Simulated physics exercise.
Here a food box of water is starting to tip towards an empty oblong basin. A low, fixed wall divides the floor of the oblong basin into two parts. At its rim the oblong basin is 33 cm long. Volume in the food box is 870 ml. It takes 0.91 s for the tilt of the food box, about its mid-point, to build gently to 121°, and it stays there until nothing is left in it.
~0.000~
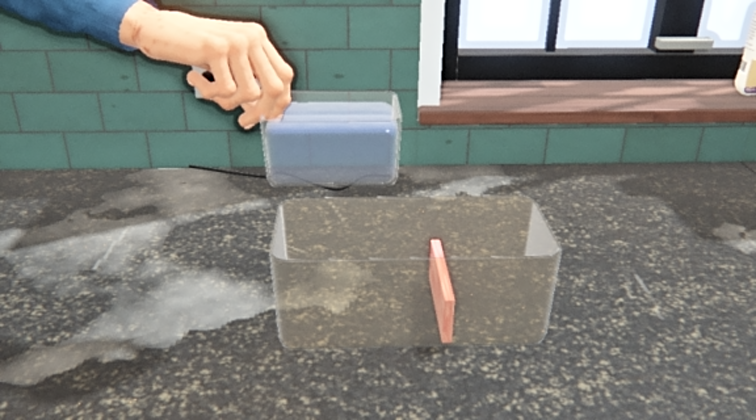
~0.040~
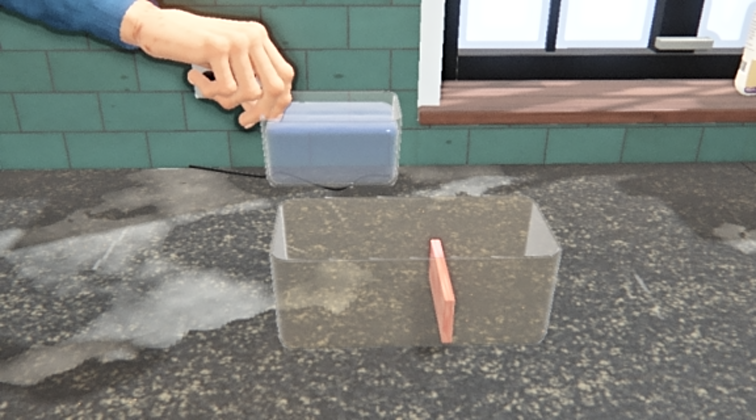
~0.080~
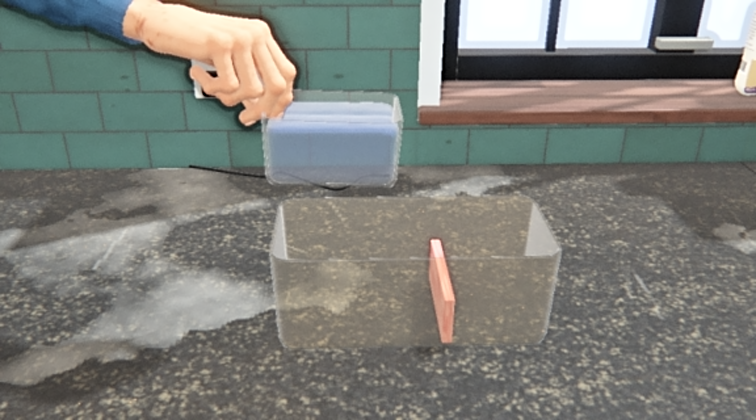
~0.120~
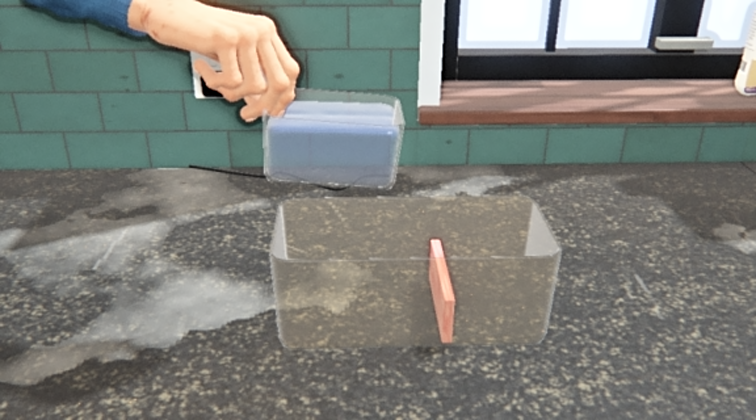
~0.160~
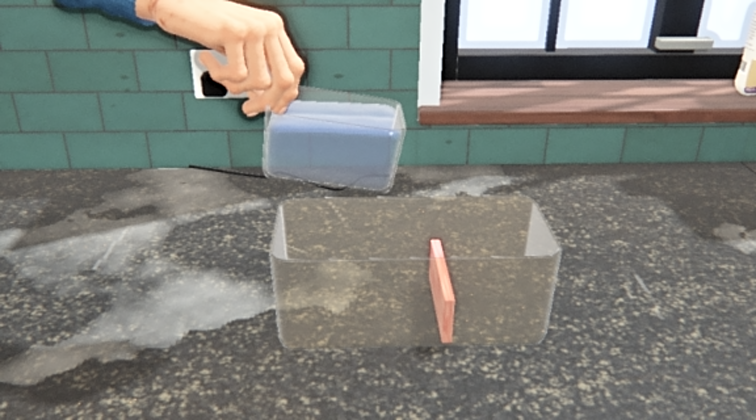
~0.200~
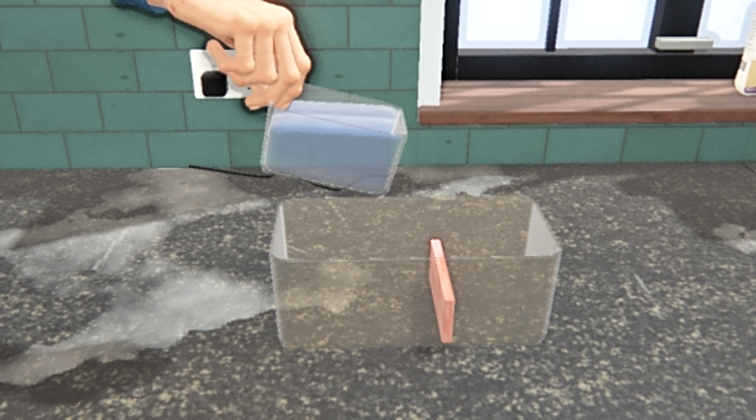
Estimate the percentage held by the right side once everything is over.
I would say 50 per cent.
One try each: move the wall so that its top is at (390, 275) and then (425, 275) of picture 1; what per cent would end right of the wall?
First try about 85 %, second try about 65 %.
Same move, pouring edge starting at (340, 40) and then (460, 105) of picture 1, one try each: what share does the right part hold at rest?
Near 5 in a hundred on the first go and near 80 in a hundred on the second.
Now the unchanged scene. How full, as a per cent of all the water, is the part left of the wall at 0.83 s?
That share comes to around 44 in a hundred.
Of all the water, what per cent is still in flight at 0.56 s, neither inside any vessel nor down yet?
Close to 34 in a hundred.
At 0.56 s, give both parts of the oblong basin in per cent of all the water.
About 5 left, 26 right.
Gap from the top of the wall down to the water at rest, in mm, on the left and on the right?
Left about 46 mm, while the right is about 36 mm.
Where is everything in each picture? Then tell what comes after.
In the first picture, it leans 0°; its right rim is at (398, 107); the water meets the walls at (268, 116) and (396, 114); the oblong basin's rim runs from (276, 229) to (547, 225); the wall's top is at (442, 269).
In the second picture, it leans 1°; its right rim is at (398, 108); the water meets the walls at (268, 115) and (396, 115).
In the third picture, it leans 2°; its right rim is at (399, 110); the water meets the walls at (269, 114) and (396, 115).
In the fourth picture, it leans 5°; its right rim is at (400, 113); the water meets the walls at (271, 114) and (397, 116).
In the fifth picture, it leans 9°; its right rim is at (402, 117); the water meets the walls at (272, 114) and (399, 117).
In the sixth picture, it leans 14°; its right rim is at (403, 123); the water meets the walls at (273, 114) and (402, 118).
By 0.56 s the tilt is 83° and 35 per cent is still to pour, 5 is left of the wall and 25 right of it.
By 0.83 s the tilt is 119° and 3 per cent is still to pour, 44 is left of the wall and 50 right of it.
By 1.11 s the tilt is 121° and 0 per cent is still to pour, 49 is left of the wall and 49 right of it.
By 1.41 s the tilt is 121° and 0 per cent is still to pour, 49 is left of the wall and 50 right of it.
At rest 49 per cent lies left of the wall, 50 right of it and 2 outside.
